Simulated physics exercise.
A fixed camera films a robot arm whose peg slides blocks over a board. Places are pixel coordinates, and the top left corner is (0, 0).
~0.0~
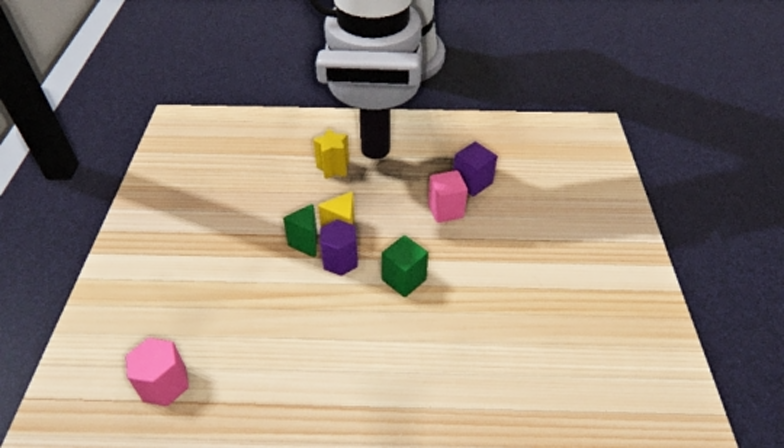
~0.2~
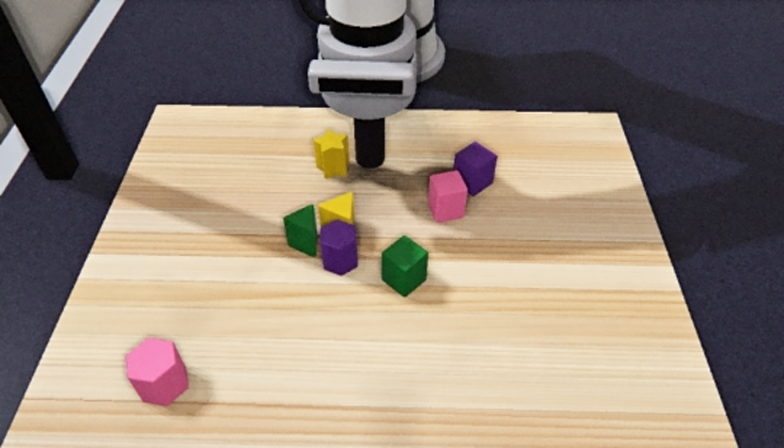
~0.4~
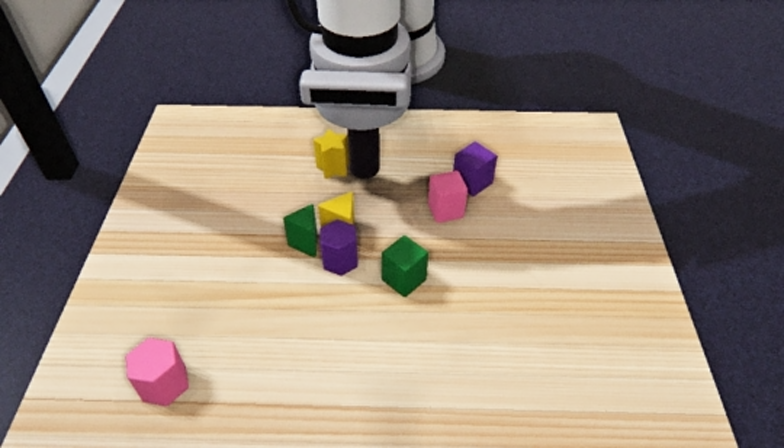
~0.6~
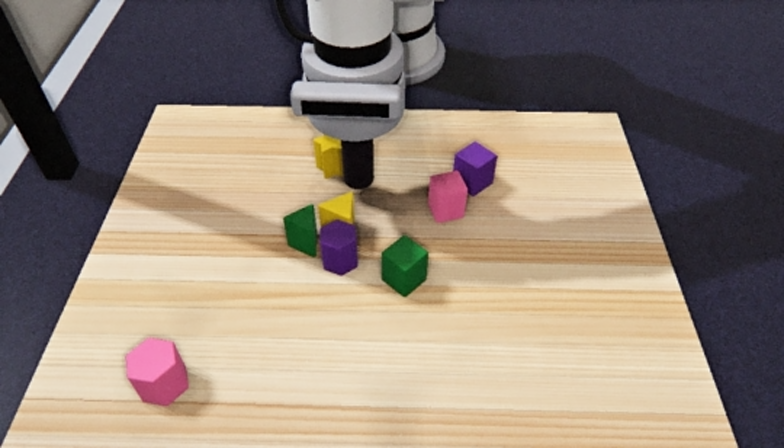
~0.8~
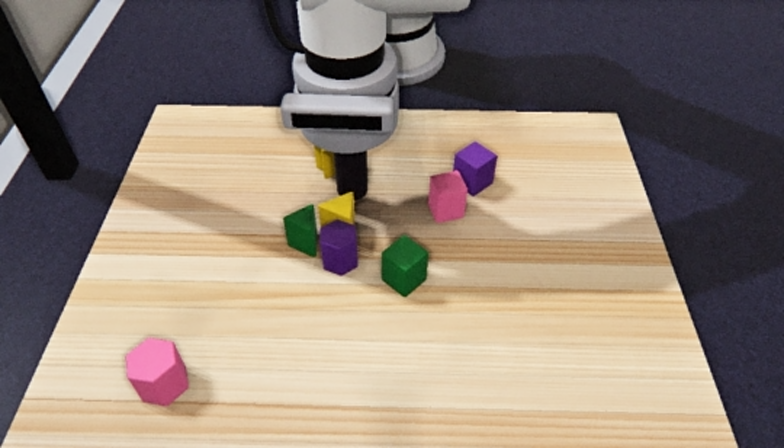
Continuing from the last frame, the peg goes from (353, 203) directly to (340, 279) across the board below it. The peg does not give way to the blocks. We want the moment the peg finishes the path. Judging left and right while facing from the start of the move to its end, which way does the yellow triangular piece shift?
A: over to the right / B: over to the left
B.
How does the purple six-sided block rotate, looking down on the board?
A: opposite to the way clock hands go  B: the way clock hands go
I choose B.
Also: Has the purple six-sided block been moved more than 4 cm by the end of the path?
It seems so.
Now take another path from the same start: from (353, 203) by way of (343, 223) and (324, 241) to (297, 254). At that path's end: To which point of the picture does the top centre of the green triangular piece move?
My prediction: (263, 230).
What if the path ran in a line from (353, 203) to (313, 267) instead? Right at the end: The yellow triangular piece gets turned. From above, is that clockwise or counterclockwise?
In a top view, it turns counterclockwise.
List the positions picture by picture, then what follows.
In the first frame, peg's lower end (376, 151); green triangular piece (302, 216); purple six-sided block (338, 233); yellow triangular piece (340, 204).
In the second frame, peg (370, 160); blocks still.
In the third frame, peg (365, 170); blocks still.
In the fourth frame, peg (359, 180); blocks still.
In the fifth frame, peg (353, 191); green triangular piece (302, 216); purple six-sided block (338, 233); yellow triangular piece (340, 204).
What follows on the original path. One third of the way, peg (349, 215); purple six-sided block (333, 247), turned 25° clockwise; yellow triangular piece (345, 221), turned 20° clockwise.
Two thirds of the way, peg (344, 241); purple six-sided block (324, 259), turned 25° clockwise; yellow triangular piece (352, 247), turned 20° clockwise.
At the end, peg (338, 268); green triangular piece still; purple six-sided block (311, 277), turned 45° clockwise; yellow triangular piece (357, 270).
